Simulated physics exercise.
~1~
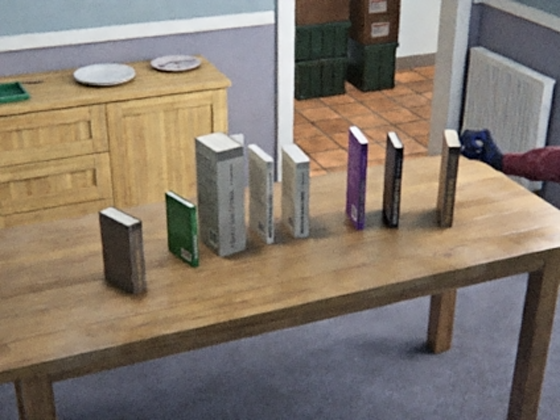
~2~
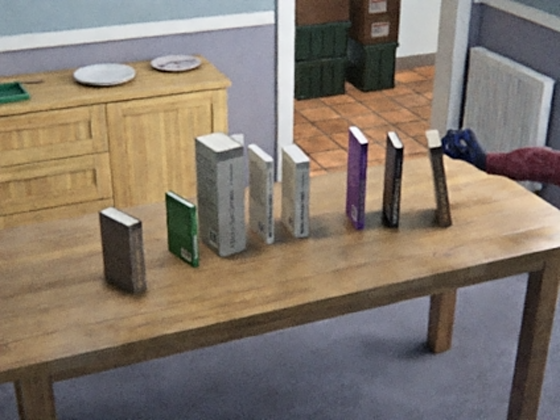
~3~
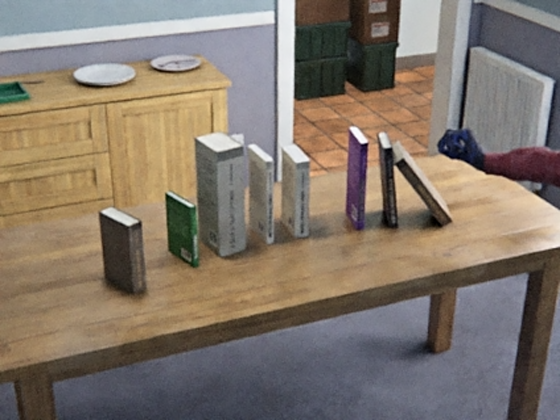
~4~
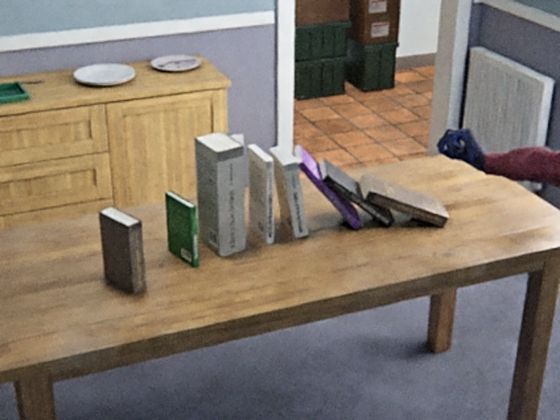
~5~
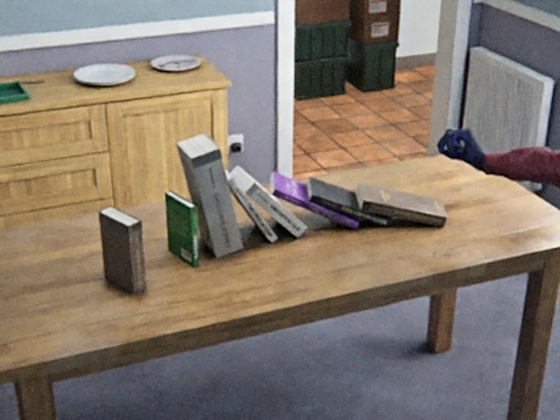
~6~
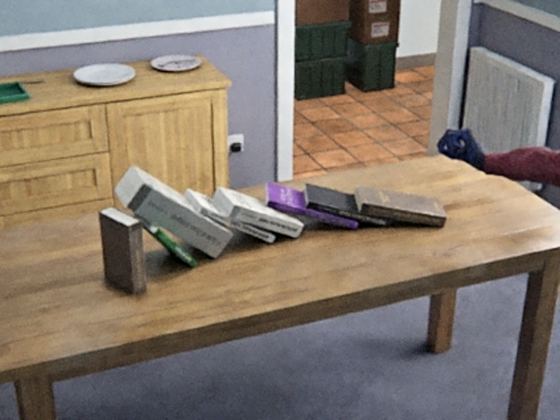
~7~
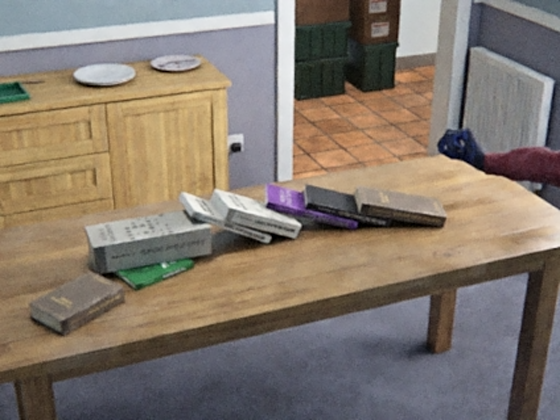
A row of books standing on a wooden table toppled like dominoes after a dark-gloved hand nudged the rightmost one left, the fall passing through the purple, thick grey and green books until the last brown one dropped, leaving none standing.
